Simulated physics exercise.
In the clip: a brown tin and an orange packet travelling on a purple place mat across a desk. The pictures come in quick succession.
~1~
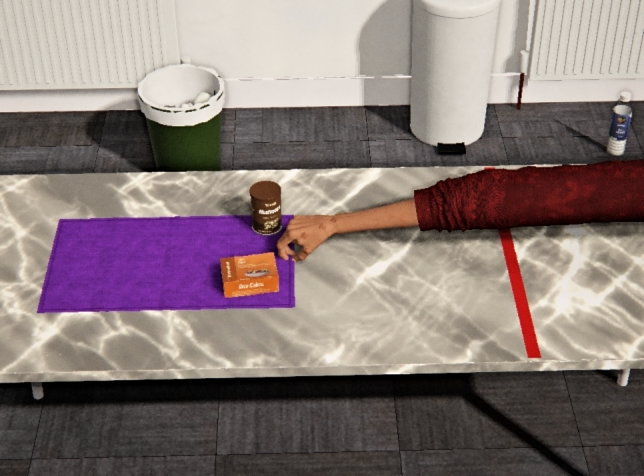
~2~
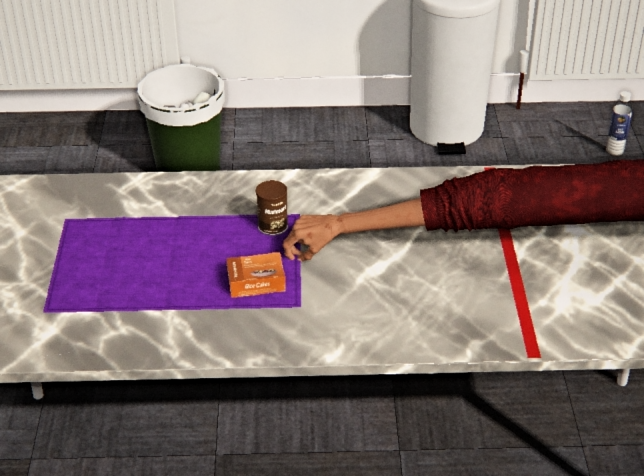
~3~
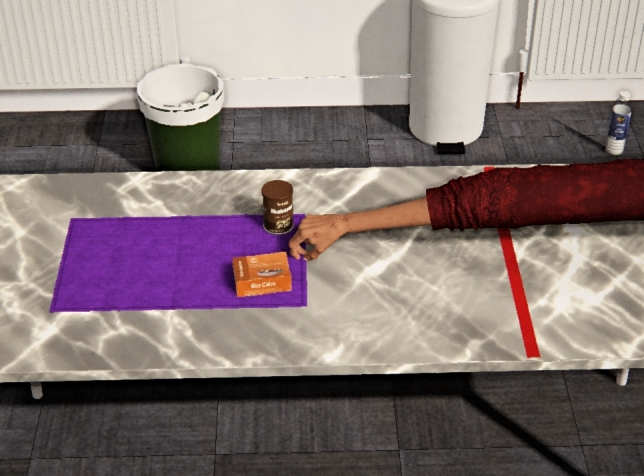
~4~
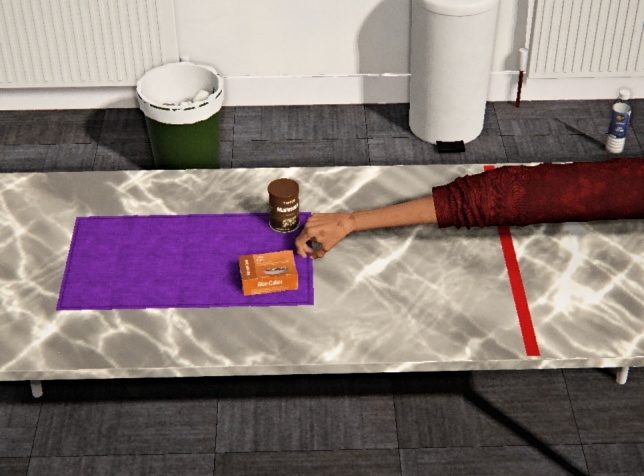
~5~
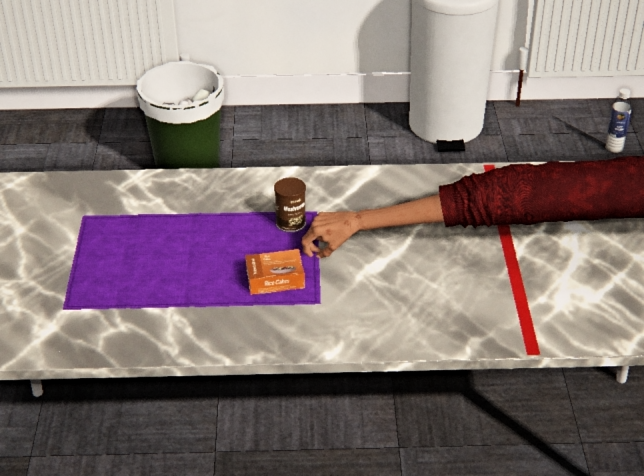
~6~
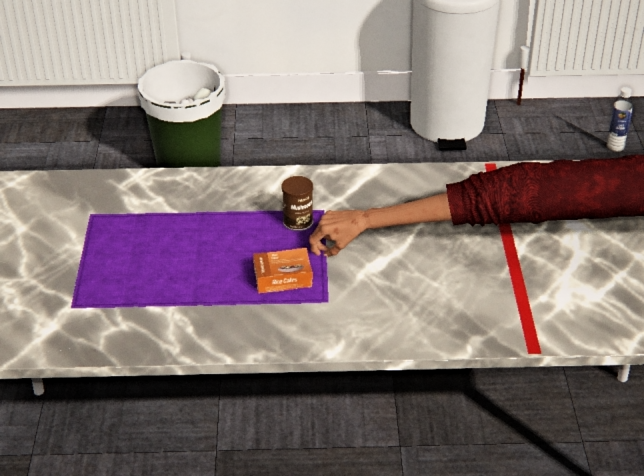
A purple mat carrying a brown tin and orange packet slides right as a hand grips its edge.
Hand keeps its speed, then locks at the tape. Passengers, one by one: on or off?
Brown tin - on. Orange packet - on.
Then, 1.39 s past the final frame, hem at the tape; brown tin on the cloth near (471, 200); orange packet on the cloth near (465, 267).
Then, 1.50 s past the final frame, hem at the tape; brown tin on the cloth near (479, 200); orange packet on the cloth near (474, 267).
When it is over, hem at the tape; brown tin on the cloth near (479, 200); orange packet on the cloth near (474, 267). The brown tin stays on the cloth and the orange packet remains aboard.
